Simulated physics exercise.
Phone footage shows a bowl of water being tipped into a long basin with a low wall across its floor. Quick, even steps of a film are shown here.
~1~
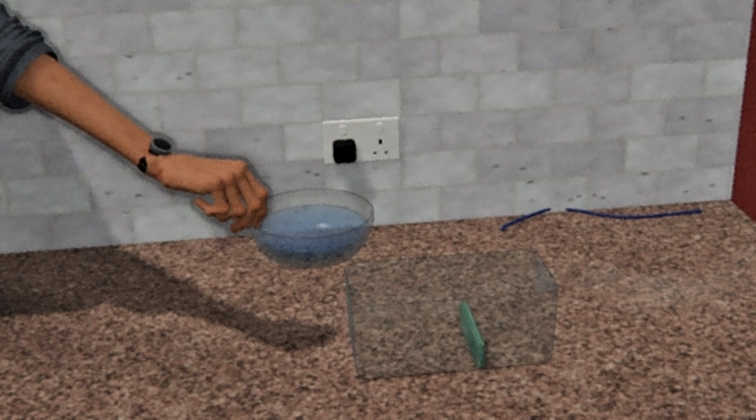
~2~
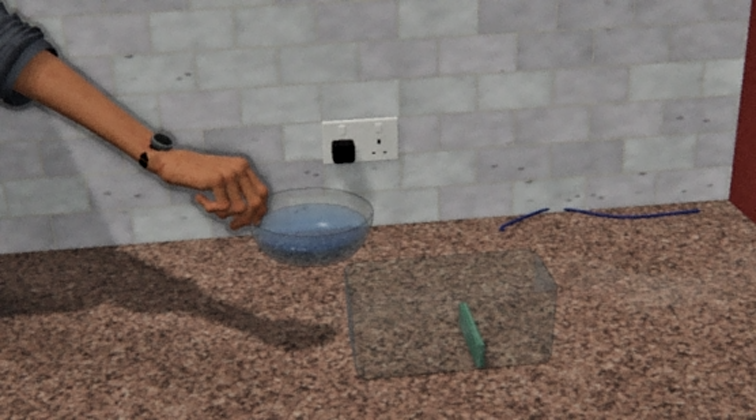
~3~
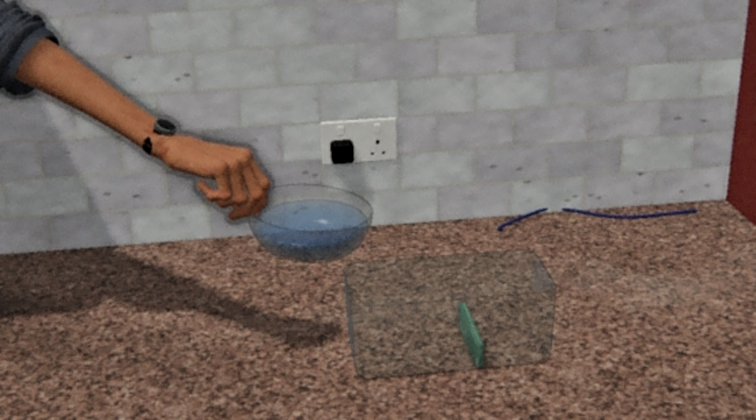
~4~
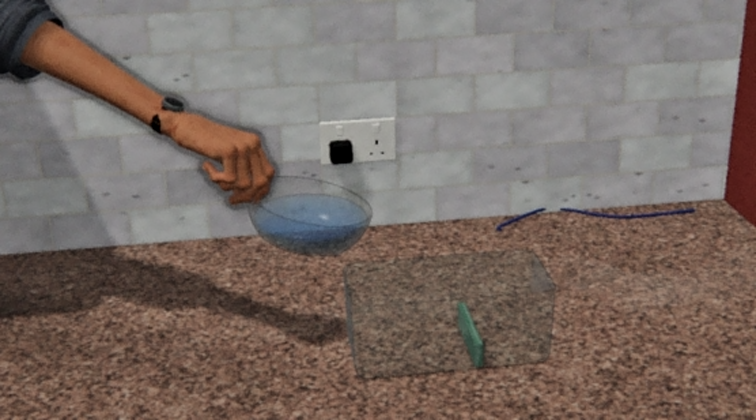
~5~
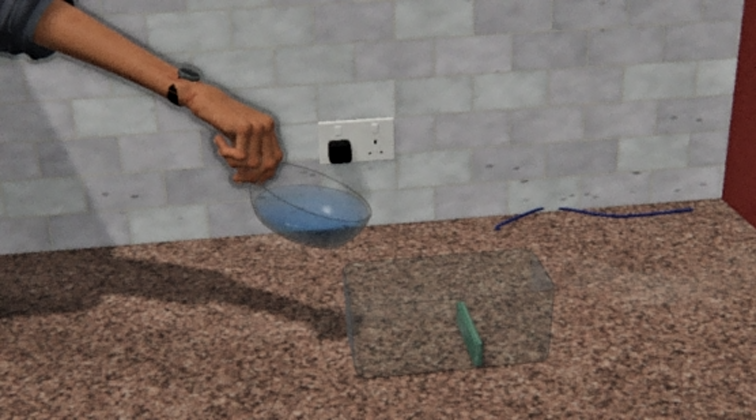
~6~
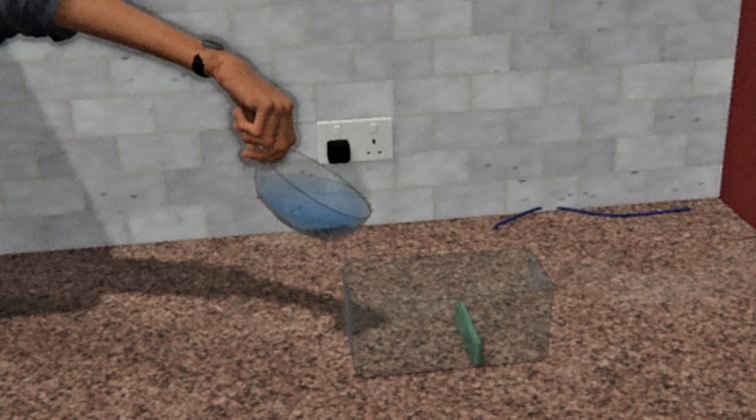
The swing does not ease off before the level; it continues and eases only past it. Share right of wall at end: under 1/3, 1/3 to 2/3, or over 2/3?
Under 1/3.
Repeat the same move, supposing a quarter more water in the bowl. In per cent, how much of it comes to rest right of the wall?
It should come out close to 35 per cent.
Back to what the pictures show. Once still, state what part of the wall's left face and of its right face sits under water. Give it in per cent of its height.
Left 60 %, right 40 %.
A moment on, the bowl is tipped on its side and 24 per cent is still to pour, 6 is left of the wall and 0 right of it.
Next, the bowl is tipped on its side and 0 per cent is still to pour, 58 is left of the wall and 32 right of it.
Then the bowl is tipped on its side and 0 per cent is still to pour, 64 is left of the wall and 18 right of it.
Later the bowl is tipped on its side and 0 per cent is still to pour, 68 is left of the wall and 25 right of it.
Finally, 68 per cent lies left of the wall, 26 right of it and 6 outside.
